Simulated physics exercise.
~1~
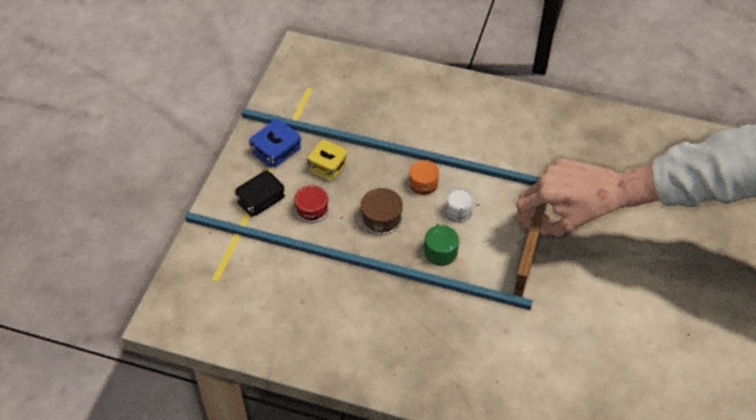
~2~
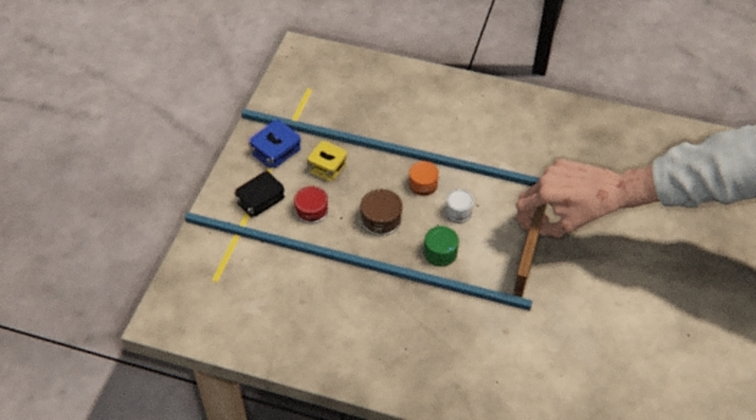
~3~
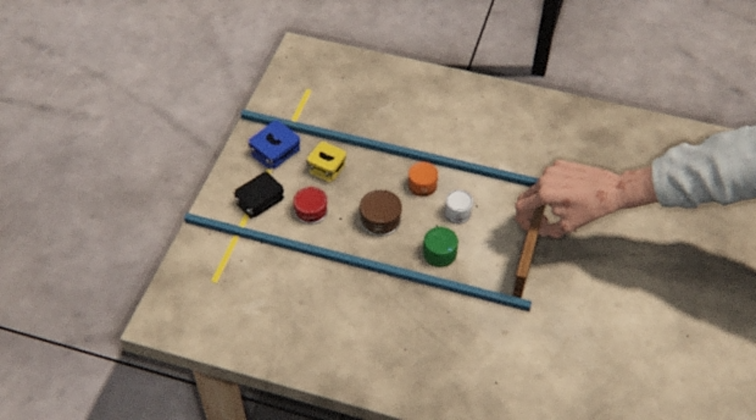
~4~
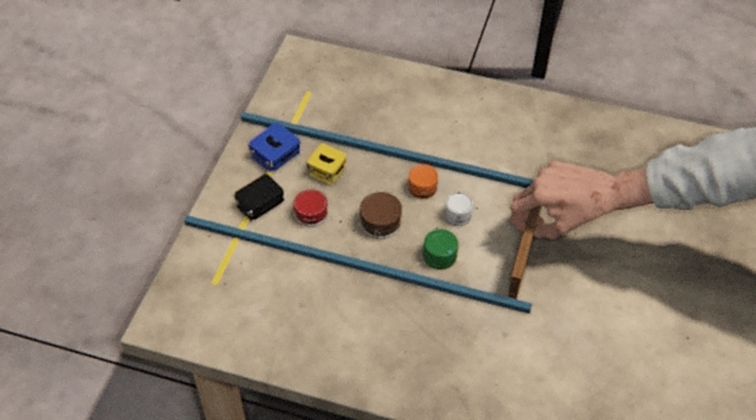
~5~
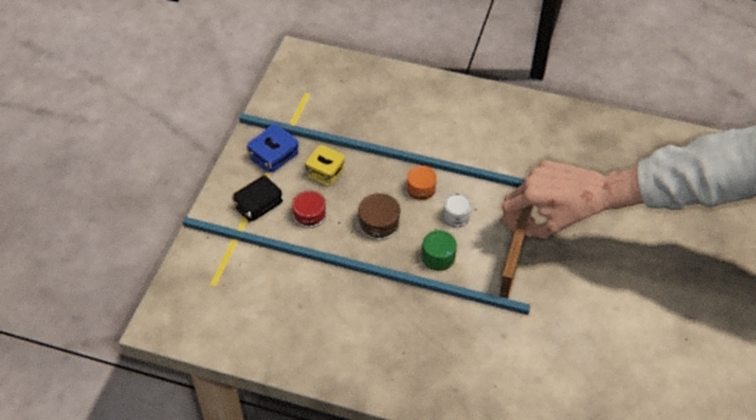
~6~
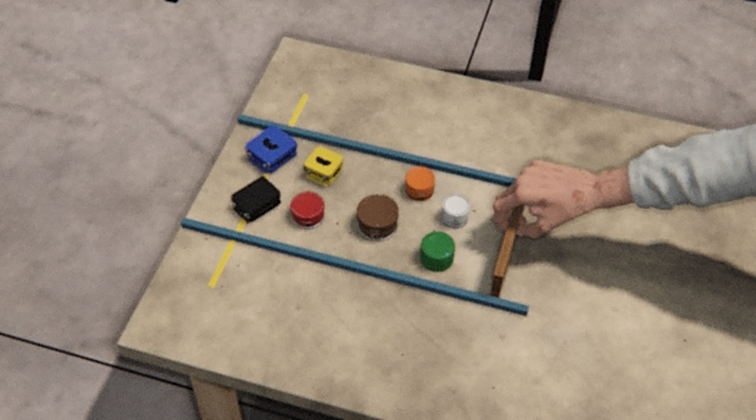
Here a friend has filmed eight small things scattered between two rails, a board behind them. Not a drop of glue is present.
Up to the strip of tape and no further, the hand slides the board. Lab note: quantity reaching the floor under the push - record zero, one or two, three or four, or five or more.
Recorded: One or two.
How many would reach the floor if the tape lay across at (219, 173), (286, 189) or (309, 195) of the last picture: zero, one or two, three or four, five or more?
At least five; no fall at all; no fall at all.
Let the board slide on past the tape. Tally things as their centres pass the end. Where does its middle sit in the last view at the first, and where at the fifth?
Its middle is near (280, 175) and then near (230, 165).
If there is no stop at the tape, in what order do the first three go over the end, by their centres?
Those would be the blue case, the black case and the red tin, in that order.
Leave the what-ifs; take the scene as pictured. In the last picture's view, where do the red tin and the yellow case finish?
One ends up near (199, 200) and the other near (236, 143).
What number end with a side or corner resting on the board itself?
My count gives 4.
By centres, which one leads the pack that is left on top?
That would be the red tin, the foremost.
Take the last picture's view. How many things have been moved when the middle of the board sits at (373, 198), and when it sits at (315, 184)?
So 5, and at the other place 8.
Soon after, none off yet; blue case at rest near (272, 151); black case at rest near (257, 201); yellow case at rest near (324, 168).
After that, none off yet; blue case displaced about its own width near (238, 145); black case displaced about its own width near (224, 186); yellow case displaced well along near (270, 150).
In the end, the number that fall off is one or two; gone, black case and blue case.
